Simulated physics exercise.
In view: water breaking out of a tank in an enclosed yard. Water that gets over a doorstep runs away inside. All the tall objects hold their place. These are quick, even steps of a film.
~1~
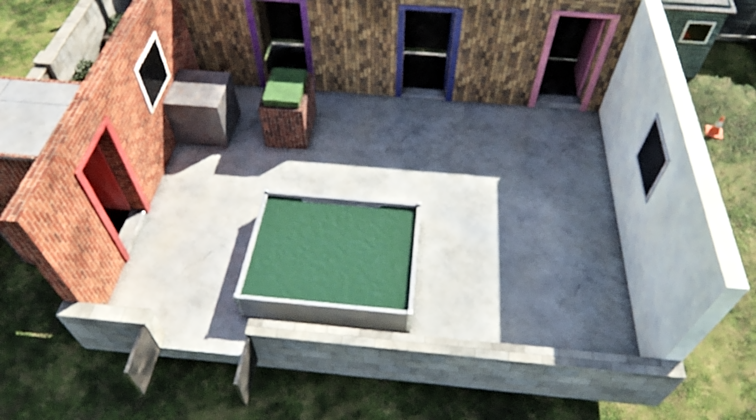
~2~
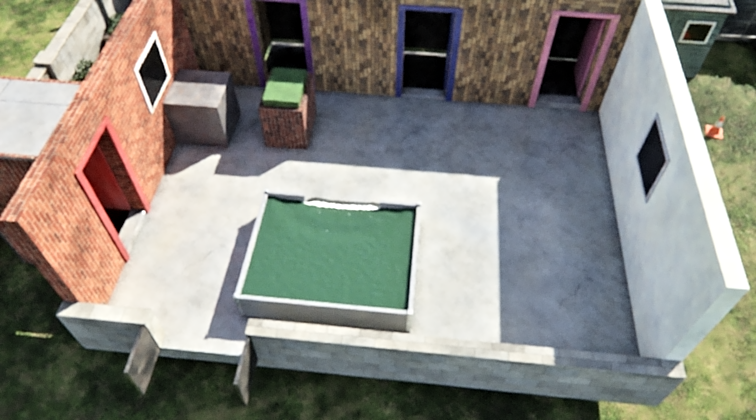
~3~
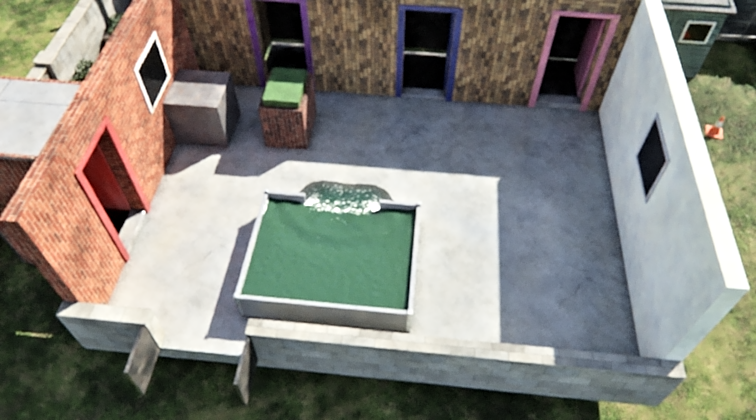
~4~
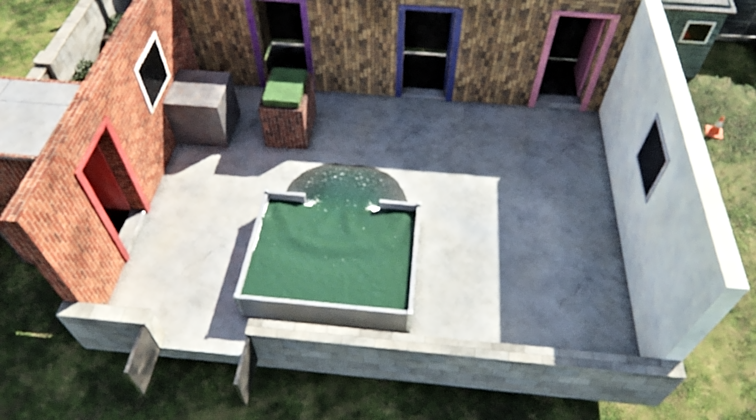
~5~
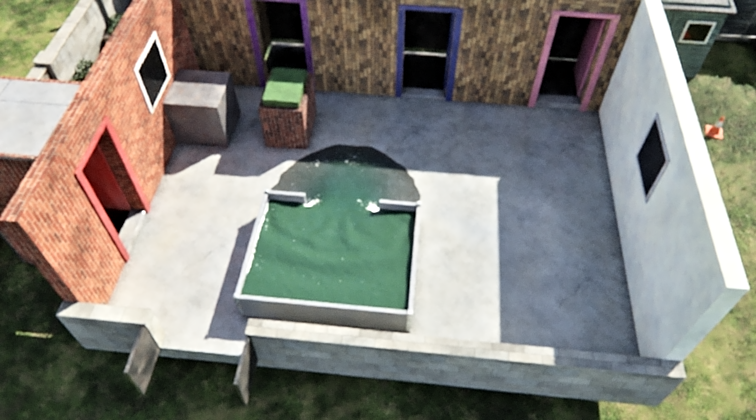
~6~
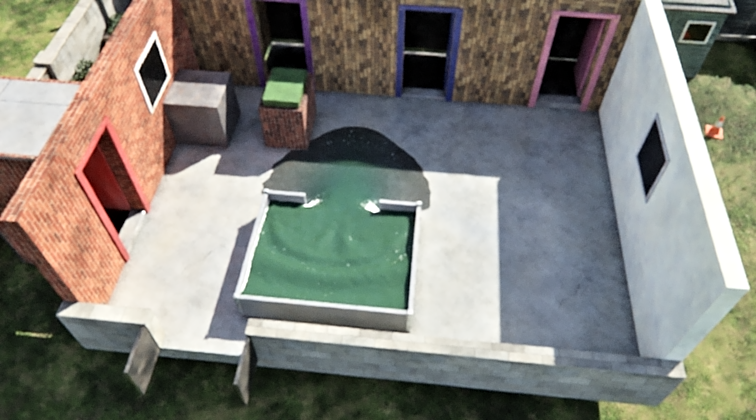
A walled yard with brick and stone walls held an open tank of still green water, until water broke through a gap on its far side and spread across the grey floor toward the doorways.
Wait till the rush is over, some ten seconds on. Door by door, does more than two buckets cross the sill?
In the end: The pink door admits no more than that; the blue door lets in a lot; the red door admits no more than that; the purple door lets in a lot.
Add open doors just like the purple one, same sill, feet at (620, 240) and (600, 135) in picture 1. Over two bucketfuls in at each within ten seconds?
In that order: Stays under, lets more in.
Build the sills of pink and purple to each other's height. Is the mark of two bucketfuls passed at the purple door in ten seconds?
In short: The purple door keeps below it.
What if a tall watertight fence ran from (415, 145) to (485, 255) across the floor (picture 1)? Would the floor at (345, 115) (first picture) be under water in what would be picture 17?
Answer: Wet.
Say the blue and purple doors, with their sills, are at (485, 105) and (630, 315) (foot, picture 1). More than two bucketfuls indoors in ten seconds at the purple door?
One by one: Purple takes less.
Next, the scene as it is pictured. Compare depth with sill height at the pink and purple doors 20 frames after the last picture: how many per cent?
About 40 and 170 per cent.
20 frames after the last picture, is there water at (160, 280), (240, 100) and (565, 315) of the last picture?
In turn: No water, awash, no water.
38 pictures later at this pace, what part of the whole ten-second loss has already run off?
Some 70 per cent.
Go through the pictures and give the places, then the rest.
The first picture shows still water in the open tank at (333, 251).
In the second picture, water pours out on the open tank's far side and has run to a hidden place.
In the third picture, the front is at (318, 185), out from the gap on the open tank's far side.
In the fourth picture, water pours out on the open tank's far side and has run to (314, 172).
In the fifth picture, water pours out on the open tank's far side and has run to (364, 150).
In the sixth picture, the front is at (351, 130), out from the gap on the open tank's far side.
A moment on, water covers 20 % of the floor; the pink door not reached, the blue door not reached, the red door not reached, the purple door not reached.
Next, water covers 30 % of the floor; the pink door not reached, the blue door over two buckets in, the red door not reached, the purple door wet at the sill, nothing in.
Then, water covers 40 % of the floor; the pink door wet at the sill, nothing in, the blue door far over two buckets in, the red door not reached, the purple door under two buckets in.
Later, water covers 60 % of the floor; the pink door wet at the sill, nothing in, the blue door far over two buckets in, the red door wet at the sill, nothing in, the purple door over two buckets in.
In the end, water covers 90 % of the floor; the pink door wet at the sill, nothing in, the blue door far over two buckets in, the red door wet at the sill, nothing in, the purple door over two buckets in.
